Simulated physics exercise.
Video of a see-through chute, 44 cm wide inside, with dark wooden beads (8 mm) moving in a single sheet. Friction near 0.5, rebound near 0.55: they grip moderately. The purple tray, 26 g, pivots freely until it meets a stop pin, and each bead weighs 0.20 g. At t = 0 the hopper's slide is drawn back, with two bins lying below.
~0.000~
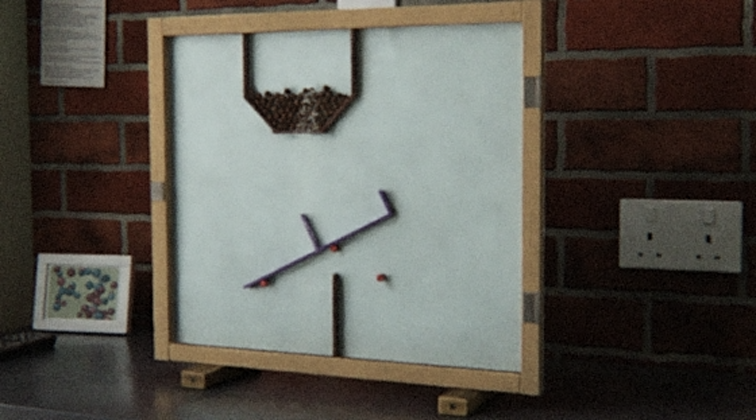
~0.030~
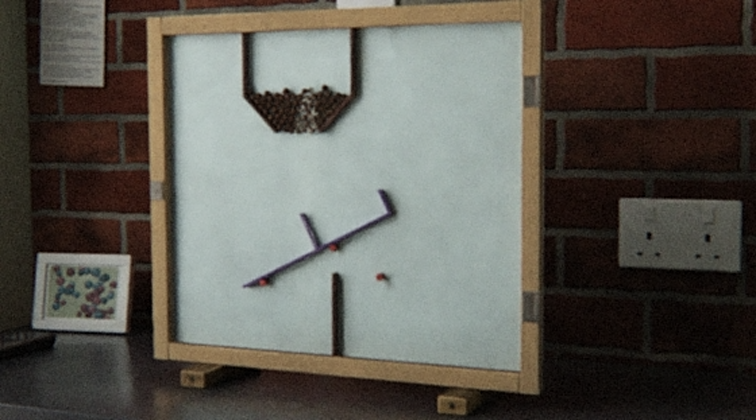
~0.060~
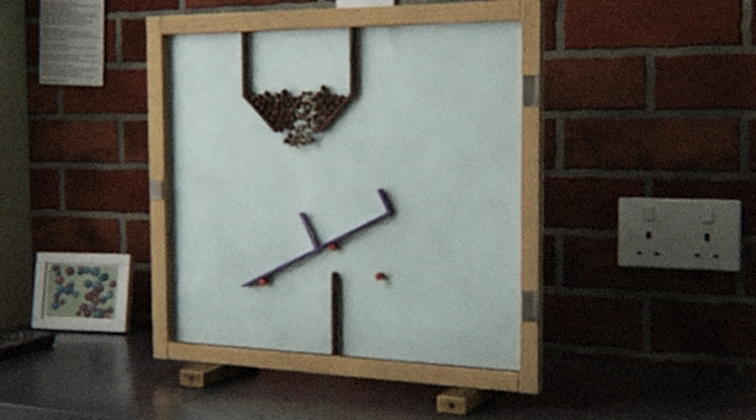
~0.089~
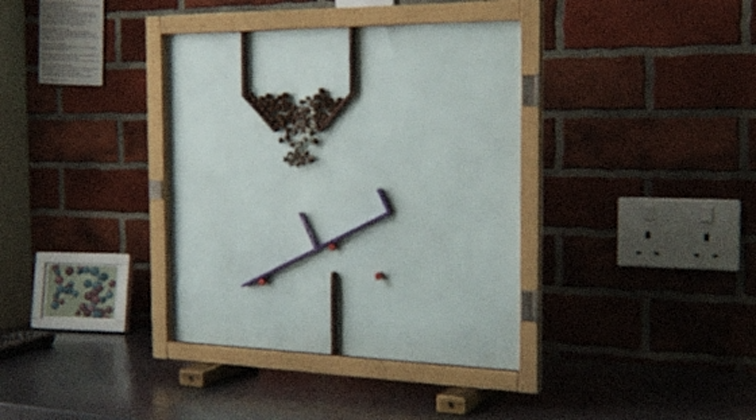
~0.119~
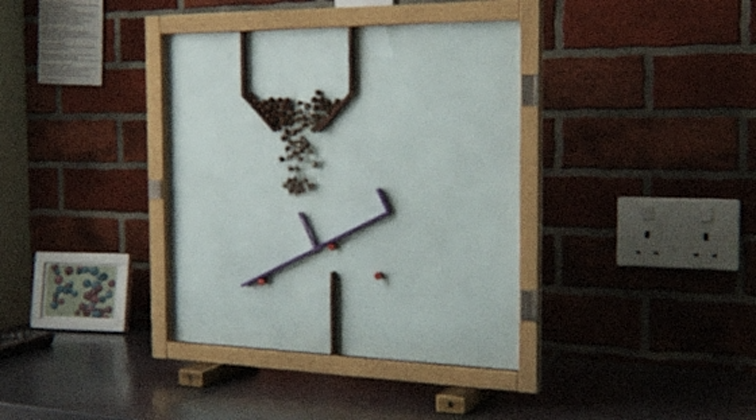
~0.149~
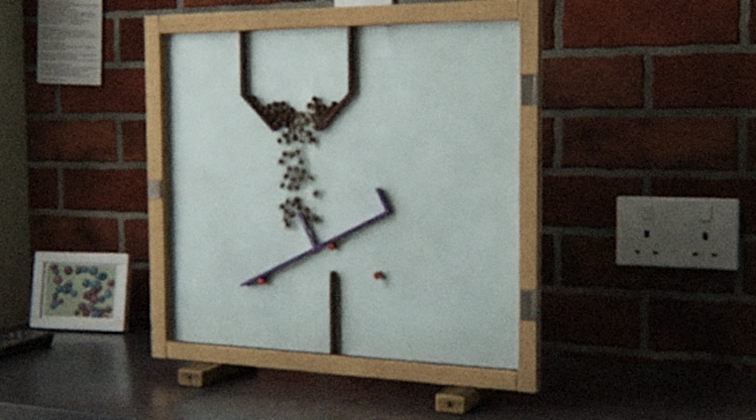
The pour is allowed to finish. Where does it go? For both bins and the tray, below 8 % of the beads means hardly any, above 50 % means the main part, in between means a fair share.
The right bin ends up with practically nothing; the left bin ends up with over half; the tray ends up with a modest fraction.
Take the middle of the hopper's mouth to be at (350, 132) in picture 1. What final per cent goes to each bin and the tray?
Right bin 0, left bin 5, tray 95.
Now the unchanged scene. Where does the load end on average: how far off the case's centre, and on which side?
About 10 cm to the left.
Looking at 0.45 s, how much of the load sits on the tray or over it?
Roughly 60 percent.
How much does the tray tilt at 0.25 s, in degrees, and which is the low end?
Tilt: Approx. 25°; low end: Left.
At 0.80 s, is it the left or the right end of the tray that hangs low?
At that moment the tray sits with its left end down.
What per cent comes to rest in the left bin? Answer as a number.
Result: Approx. 65 per cent.
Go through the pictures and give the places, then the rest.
In the first frame, gate shut, about 70 beads in the hopper; its mouth (278, 132) to (322, 132); tray left end down 26°; its ends (246, 287) and (392, 214), top of its upright wall (303, 215); pivot (335, 248); stops (265, 283) and (381, 277); a lip at the right end.
In the second frame, 1 out; lowest bead (299, 132); tray left end down 26°.
In the third frame, 10 out; lowest bead (299, 144); tray left end down 26°.
In the fourth frame, 19 out; lowest bead (298, 164); tray left end down 26°.
In the fifth frame, 27 out; lowest bead (298, 193); tray left end down 26°.
In the sixth frame, 37 out; lowest bead (288, 225); tray left end down 26°; its ends (243, 285) and (389, 212), top of its upright wall (300, 213).
After 0.25 s, 95 % have left the hopper; tray left end down 26°; on or over it 80 %, past it to the left 5 %, to the right 0 %.
After 0.45 s, 100 % have left the hopper; tray left end down 26°; on or over it 60 %, past it to the left 40 %, to the right 0 %.
After 0.80 s, 100 % have left the hopper; tray left end down 26°; on or over it 35 %, past it to the left 65 %, to the right 0 %.
At rest by 1.7 s, right bin 0 %, left bin 65 %, tray 35 %; tray left end down 26°.
